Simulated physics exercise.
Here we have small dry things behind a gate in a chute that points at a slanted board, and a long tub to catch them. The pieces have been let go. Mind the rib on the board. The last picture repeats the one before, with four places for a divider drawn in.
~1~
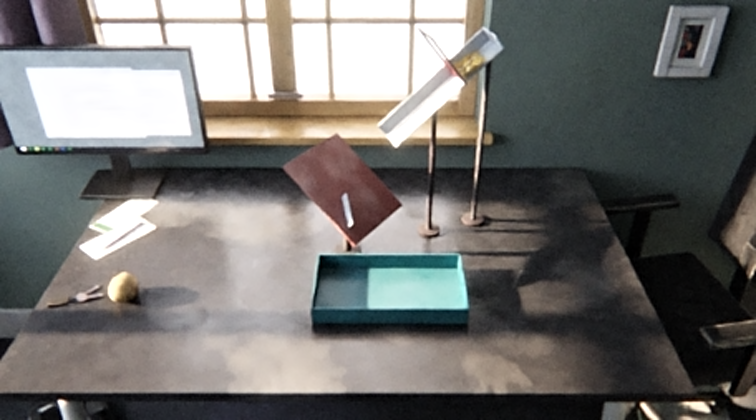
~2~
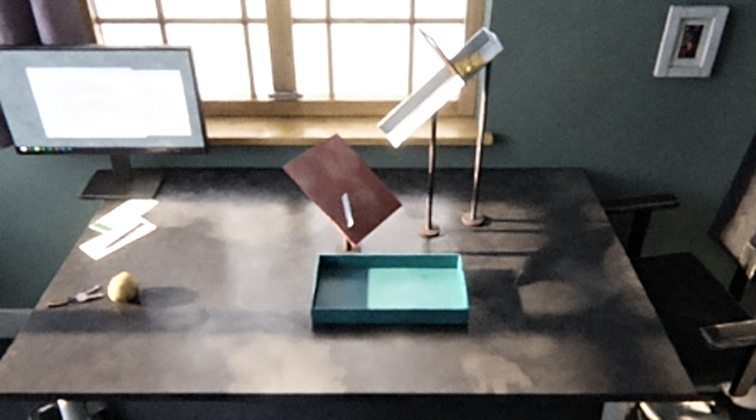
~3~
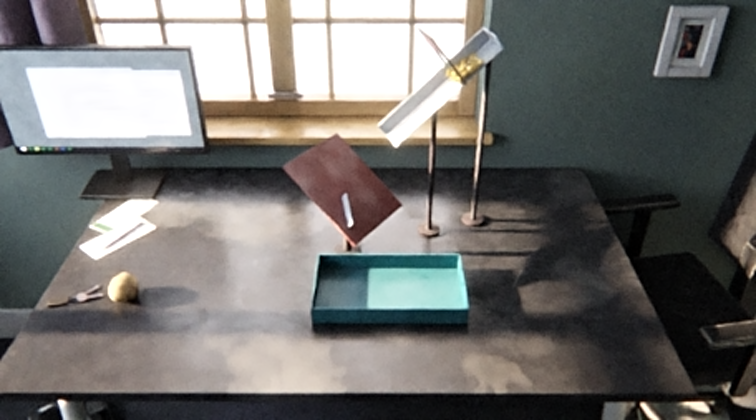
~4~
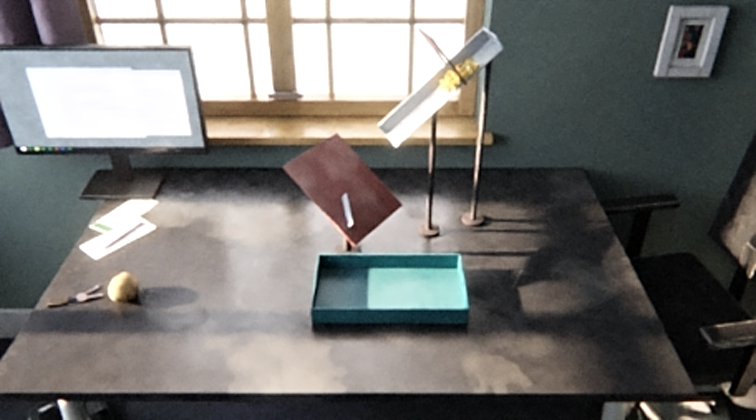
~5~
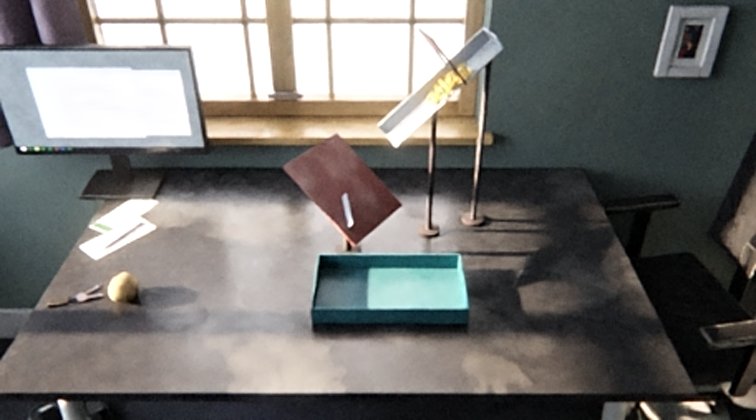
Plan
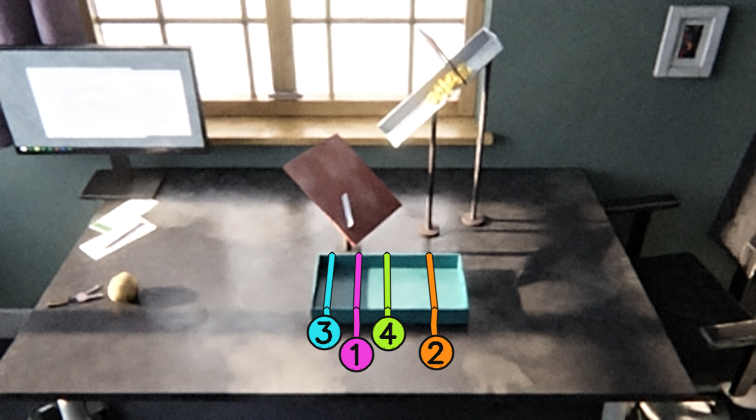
On a dark table, small yellow pieces slide partway down a raised, tilted white chute.
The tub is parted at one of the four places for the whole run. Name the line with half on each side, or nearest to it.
Go for 4.
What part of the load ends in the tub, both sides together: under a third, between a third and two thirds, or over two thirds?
It is over two thirds.
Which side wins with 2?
The left side.
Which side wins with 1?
More lands on the right.
On the marked copy, line 1 crosses the front rim at (356, 308); line 2 crosses the front rim at (434, 309); line 3 crosses the front rim at (326, 308); line 4 crosses the front rim at (387, 309).
With 1, of what is caught, only a few on the left of the divider, all but a few on the right.
With 2, of what is caught, all but a few on the left of the divider, only a few on the right.
With 3, of what is caught, none at all on the left of the divider, the whole lot on the right.
With 4, of what is caught, close to half on the left of the divider, close to half on the right.
